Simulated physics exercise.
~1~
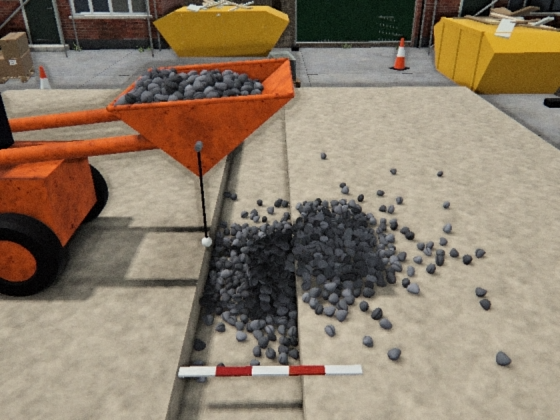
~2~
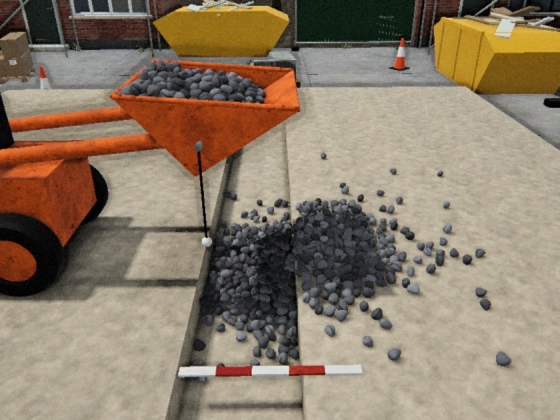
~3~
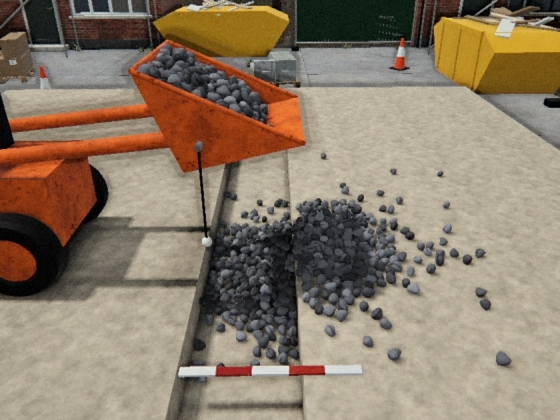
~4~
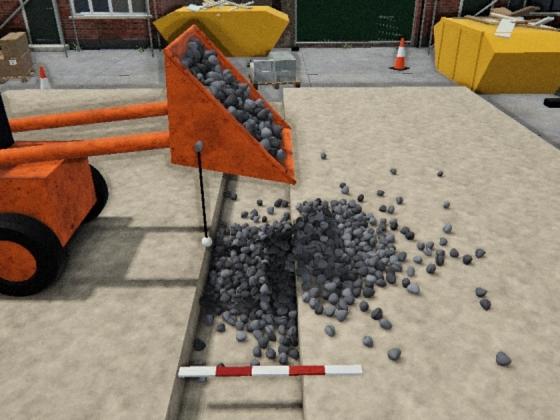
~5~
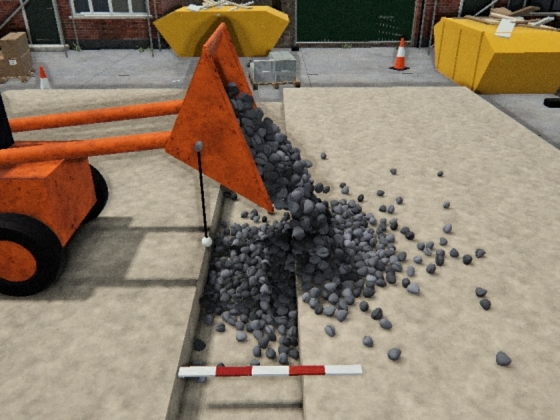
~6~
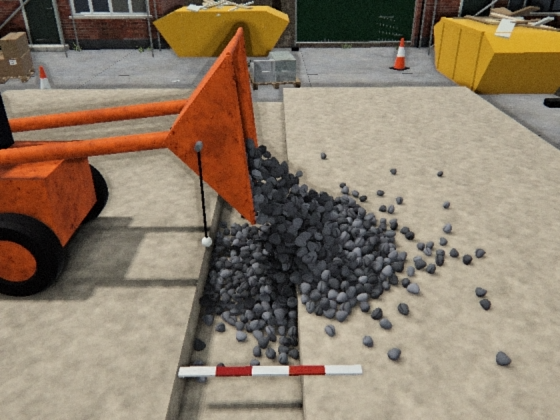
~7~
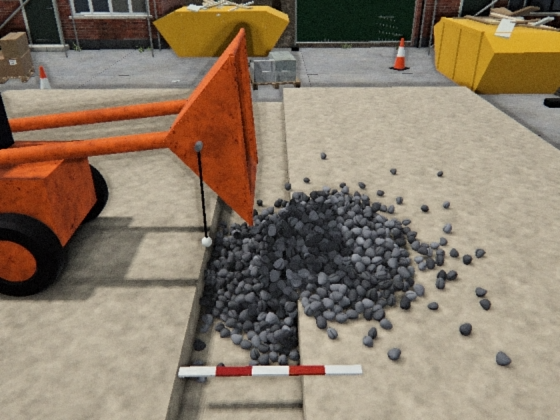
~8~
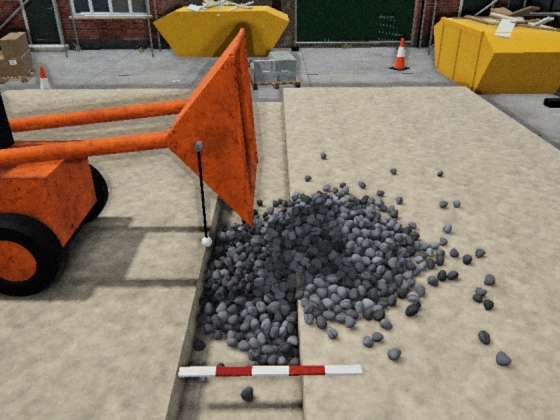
In a paved yard with yellow skips behind, an orange loader tipped its raised bucket forward and poured dark grey stones onto the pile lying in and beyond a trench, which spread wider while the emptied bucket stayed tilted down.
